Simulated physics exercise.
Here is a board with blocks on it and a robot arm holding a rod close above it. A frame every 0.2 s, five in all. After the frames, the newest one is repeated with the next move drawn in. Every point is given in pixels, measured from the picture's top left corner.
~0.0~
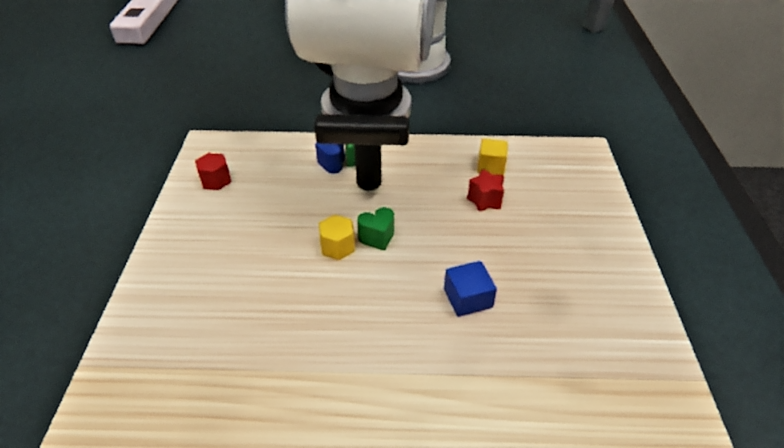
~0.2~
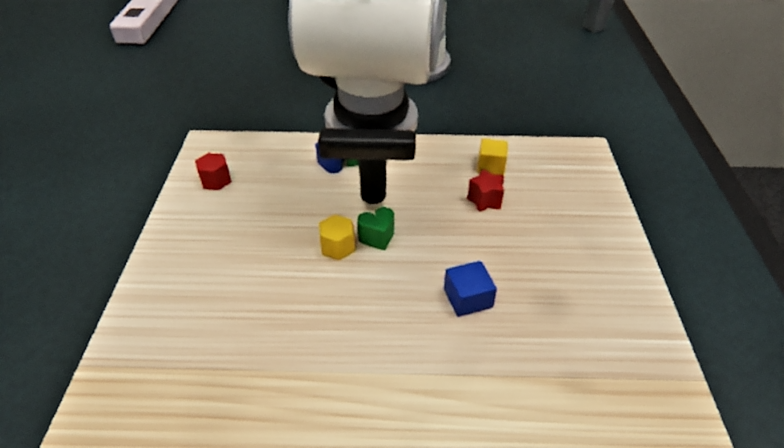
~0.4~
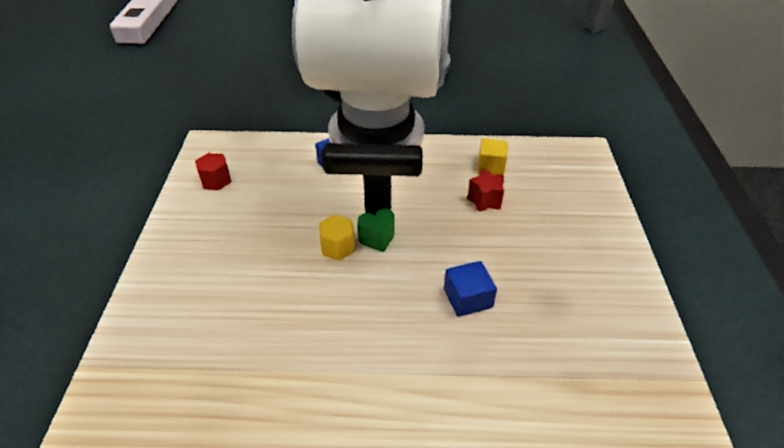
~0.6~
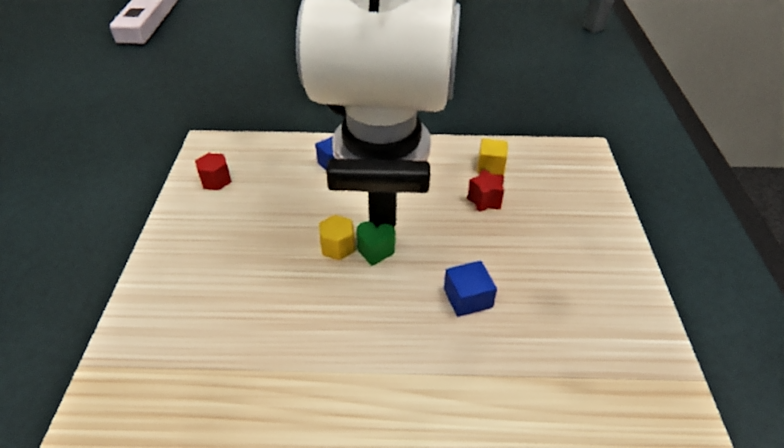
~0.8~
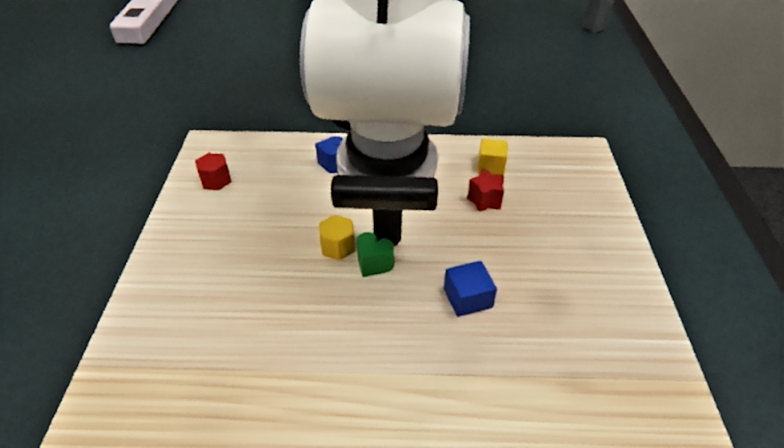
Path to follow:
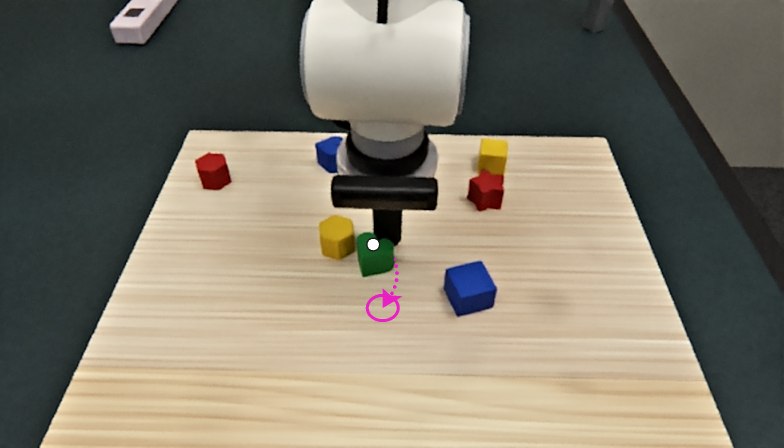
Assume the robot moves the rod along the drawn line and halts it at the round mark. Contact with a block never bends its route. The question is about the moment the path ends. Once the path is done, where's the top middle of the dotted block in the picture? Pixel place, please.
Final place: (364, 267).
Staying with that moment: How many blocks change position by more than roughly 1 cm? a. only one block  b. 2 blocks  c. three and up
Choice a: Only one block.
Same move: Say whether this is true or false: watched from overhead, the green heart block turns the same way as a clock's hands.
Answer: True.
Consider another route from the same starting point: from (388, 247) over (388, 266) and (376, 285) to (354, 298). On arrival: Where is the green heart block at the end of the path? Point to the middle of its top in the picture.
The point I'd pick in the picture is (327, 292).
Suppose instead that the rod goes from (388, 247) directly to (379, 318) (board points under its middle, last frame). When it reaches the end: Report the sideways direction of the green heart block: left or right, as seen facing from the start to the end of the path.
My answer: Right.
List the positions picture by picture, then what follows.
The first picture shows rod tip (369, 182); block tops, yellow hexagon (336, 227); green heart block (377, 218).
The second picture shows rod (373, 196); blocks unchanged.
The third picture shows rod (378, 209); blocks unchanged.
The fourth picture shows rod (383, 223); green heart block (375, 232).
The fifth picture shows rod (387, 238); yellow hexagon (336, 227); green heart block (373, 245).
Path on the board, from (388, 247) by way of (396, 266) and (395, 287) to (383, 308); the dot is on the green heart block.
The first path, step by step. Halfway along, rod (397, 268); green heart block (369, 260), turned 50° clockwise.
At the end, rod (383, 299); yellow hexagon in place; green heart block (364, 267), turned 90° clockwise.
